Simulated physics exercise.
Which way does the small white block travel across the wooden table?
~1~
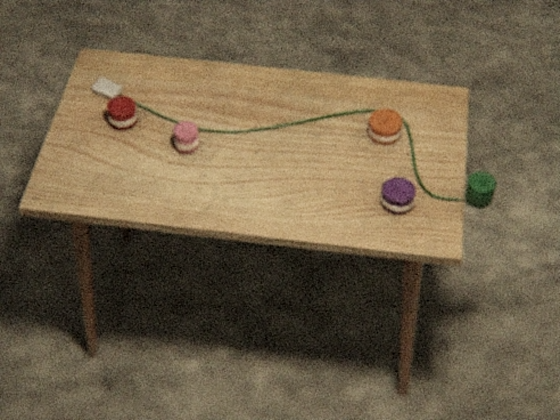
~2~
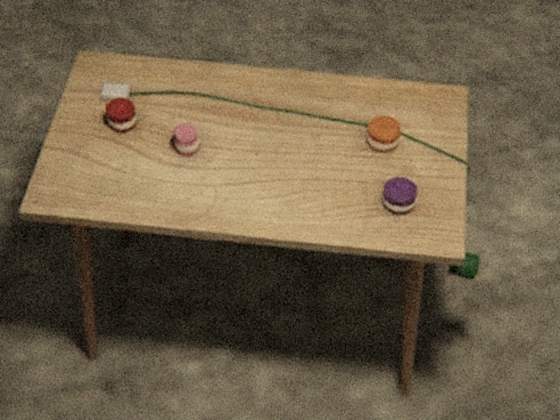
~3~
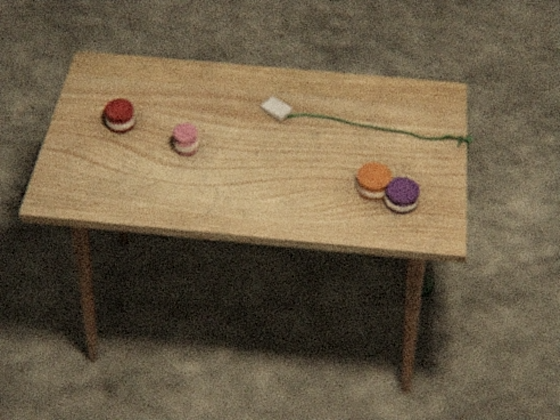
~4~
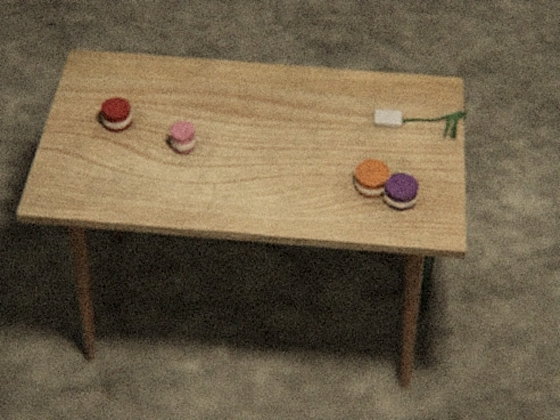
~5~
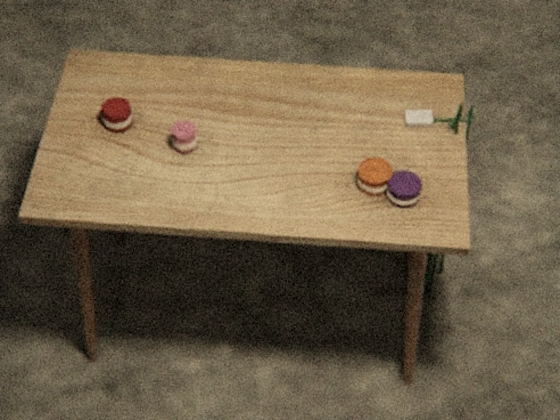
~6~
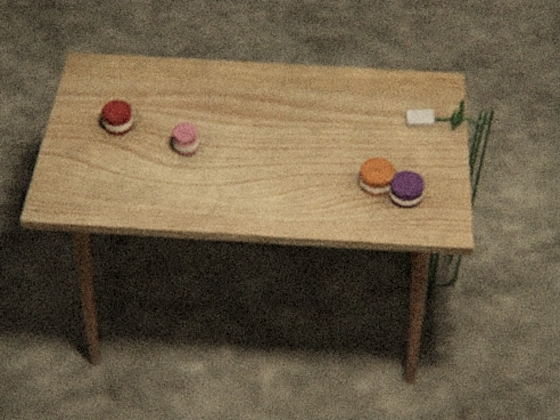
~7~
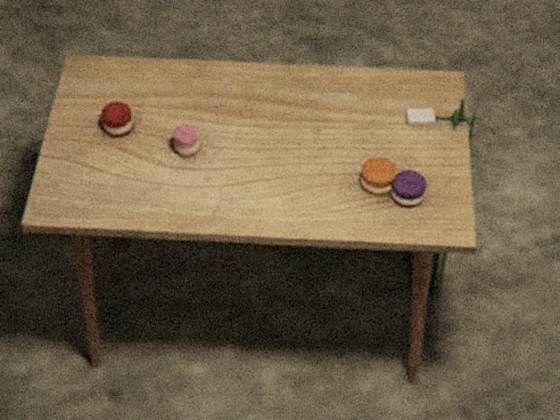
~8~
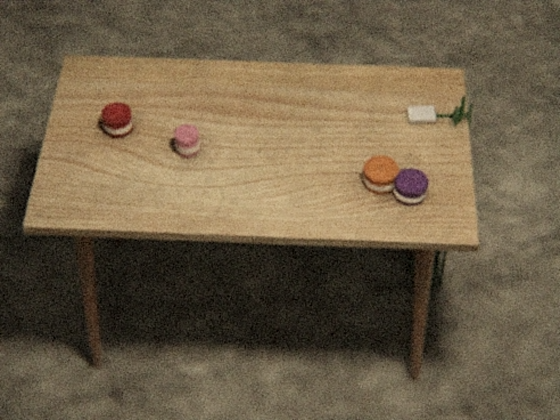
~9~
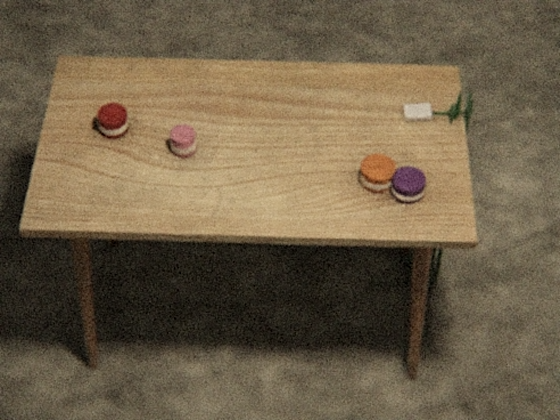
The white block slides to the right across the table and stops near the right edge.
